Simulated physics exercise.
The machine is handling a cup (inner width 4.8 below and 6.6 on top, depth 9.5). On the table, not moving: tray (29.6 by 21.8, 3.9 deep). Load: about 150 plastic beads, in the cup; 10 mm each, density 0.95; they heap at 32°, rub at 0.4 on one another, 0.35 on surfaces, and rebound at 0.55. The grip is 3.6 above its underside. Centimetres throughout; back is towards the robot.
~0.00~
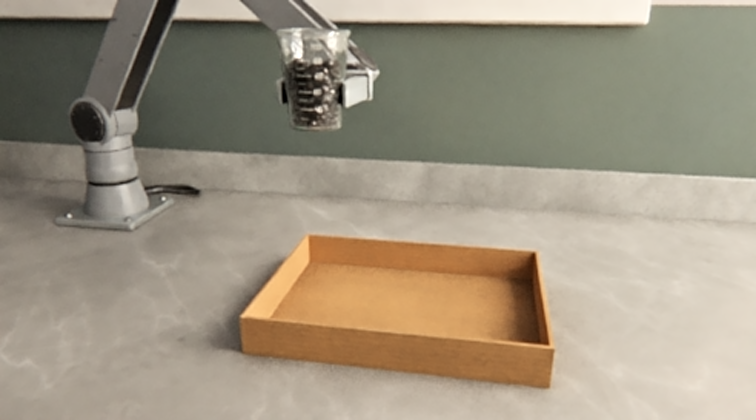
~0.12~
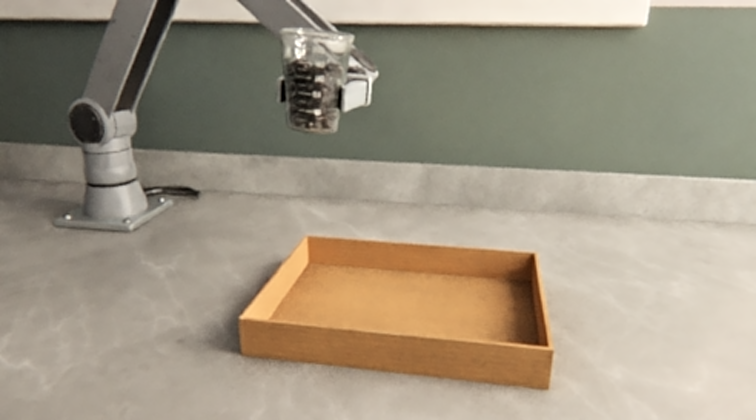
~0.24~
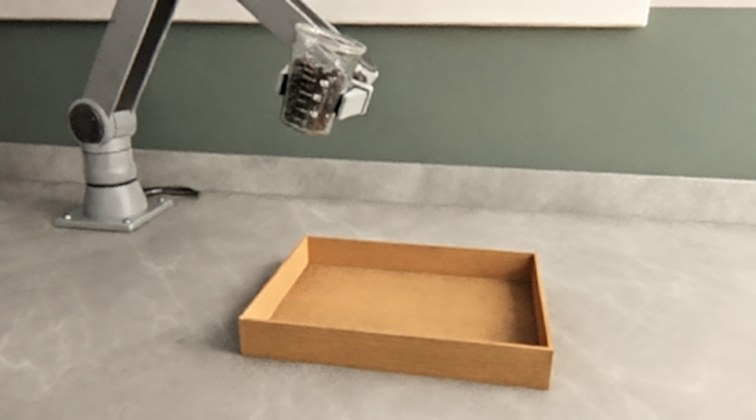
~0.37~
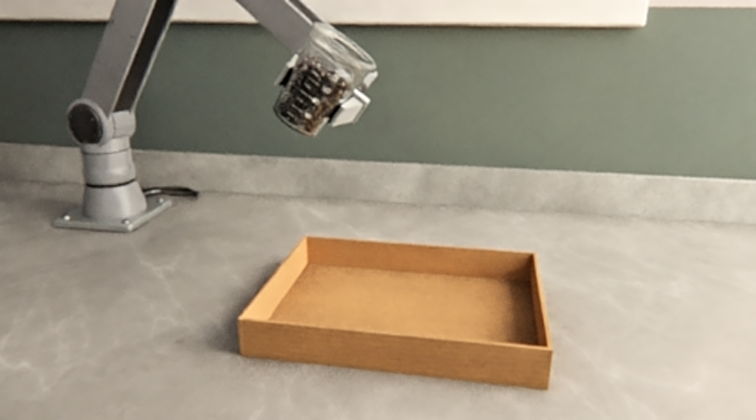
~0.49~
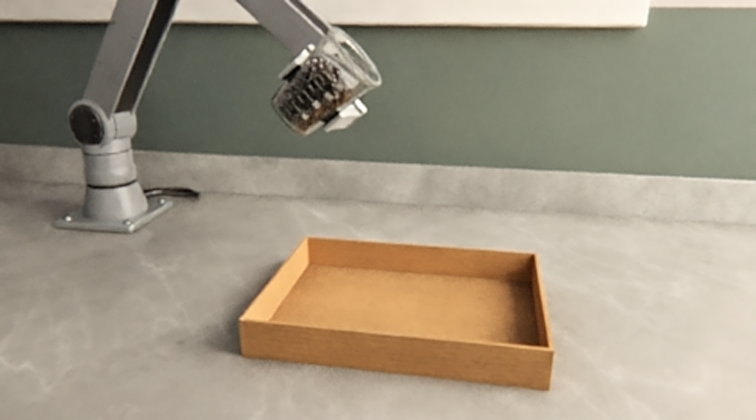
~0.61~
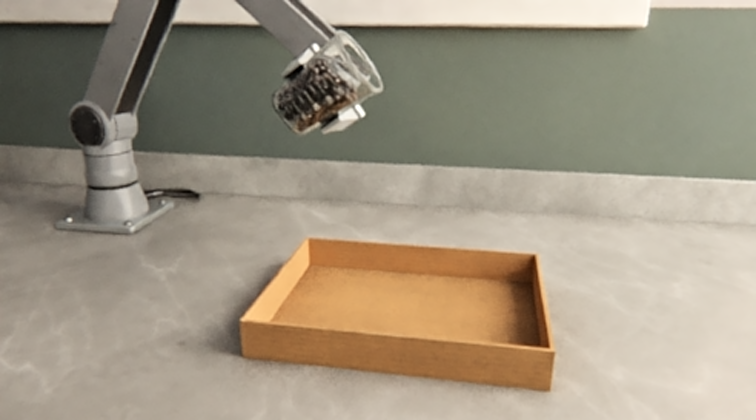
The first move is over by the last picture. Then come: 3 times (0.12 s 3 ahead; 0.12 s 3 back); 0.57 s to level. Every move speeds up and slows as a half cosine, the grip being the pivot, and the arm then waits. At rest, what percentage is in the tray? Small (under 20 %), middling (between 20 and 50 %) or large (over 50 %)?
Share in the tray: Small (under 20 %).
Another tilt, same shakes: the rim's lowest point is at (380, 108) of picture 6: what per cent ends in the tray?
About 35 per cent.
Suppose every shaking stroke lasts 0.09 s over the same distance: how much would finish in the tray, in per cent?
It would be near 15 per cent.
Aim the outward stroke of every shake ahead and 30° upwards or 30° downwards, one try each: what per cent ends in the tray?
Some 10 and 0 per cent.
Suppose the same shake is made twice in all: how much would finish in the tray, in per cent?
Then about 0 per cent.
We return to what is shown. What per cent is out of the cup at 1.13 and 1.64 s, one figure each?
About 0, 5.
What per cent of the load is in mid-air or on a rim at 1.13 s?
Some 2 per cent.
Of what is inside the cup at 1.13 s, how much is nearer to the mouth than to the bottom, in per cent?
About 40 per cent.
By 1.13 s, tilted 54° forward, highest piece 27 above the table; 147 in the cup, 3 in flight or on a rim.
By 1.64 s, tilted 23° forward, highest piece 29 above the table; 146 in the cup, 4 in the tray.
By 2.10 s, level, highest piece 30 above the table; 146 in the cup, 4 in the tray.
By 3.15 s, level, highest piece 30 above the table; 146 in the cup, 4 in the tray.
Final count, 146 in the cup, 4 in the tray. That is 3 % in the tray.
